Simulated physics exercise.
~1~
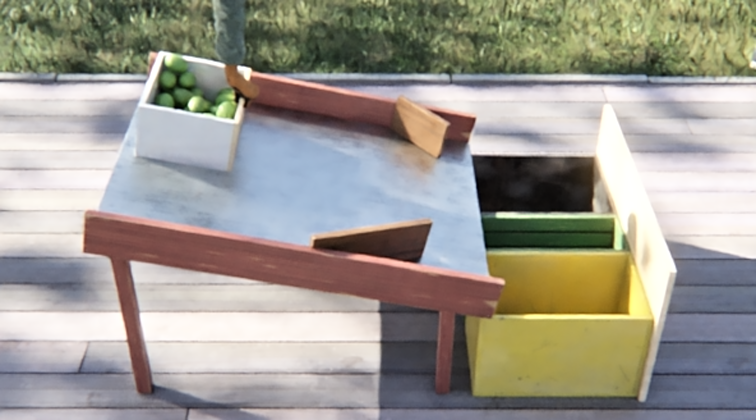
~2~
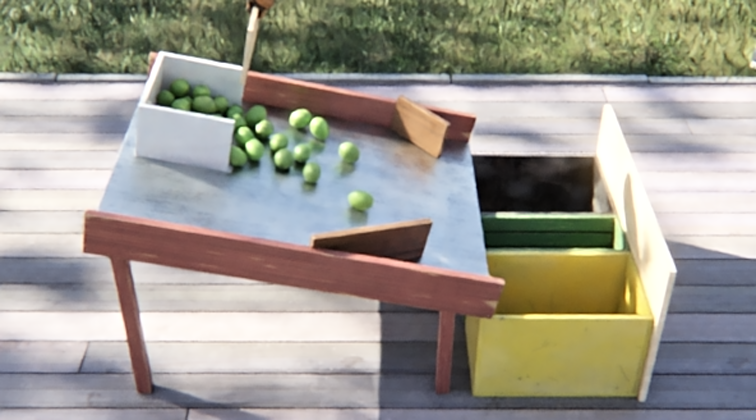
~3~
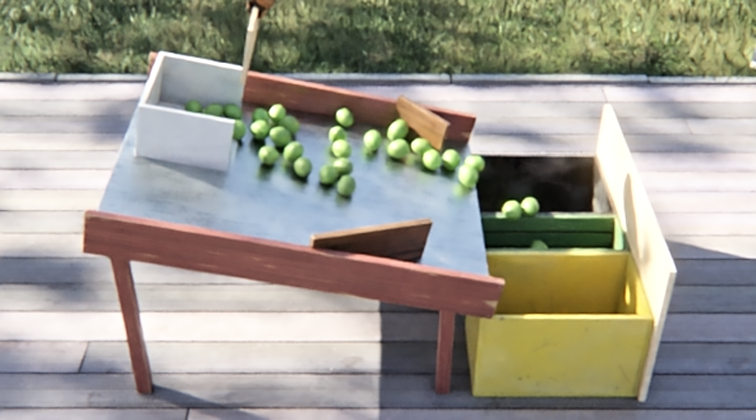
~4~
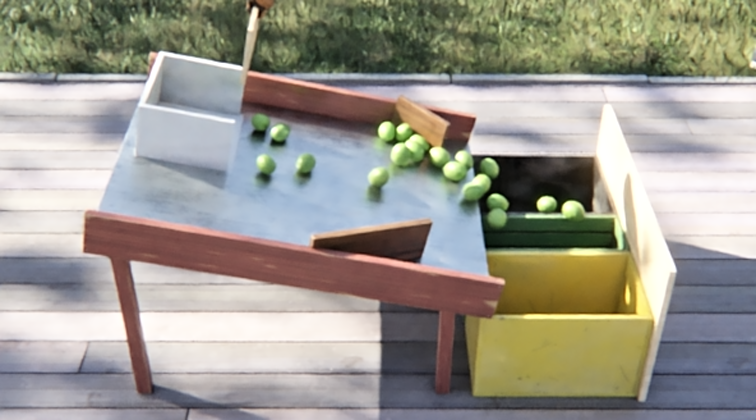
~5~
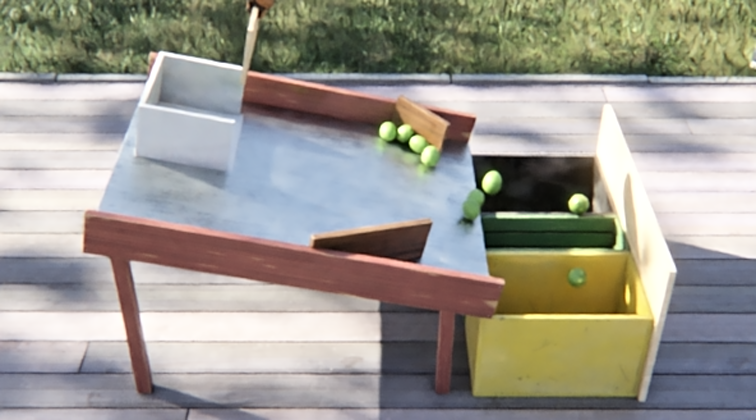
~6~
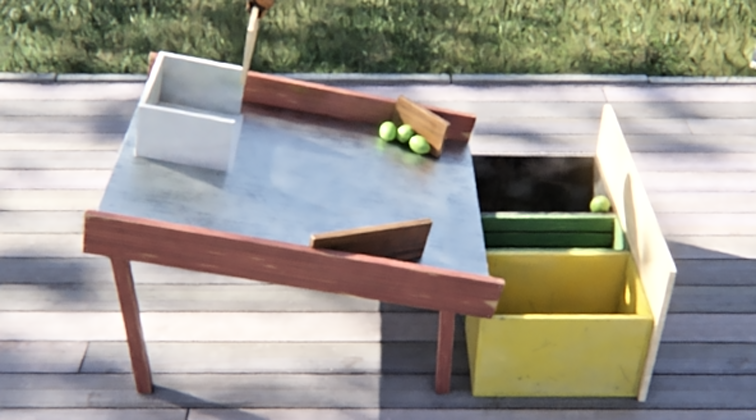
On a sunlit wooden deck, a gate lifted from a white pen on a sloping table and green limes rolled down past angled boards, most dropping into the black and green totes, a couple into the yellow bin, while three stayed against the upper board.
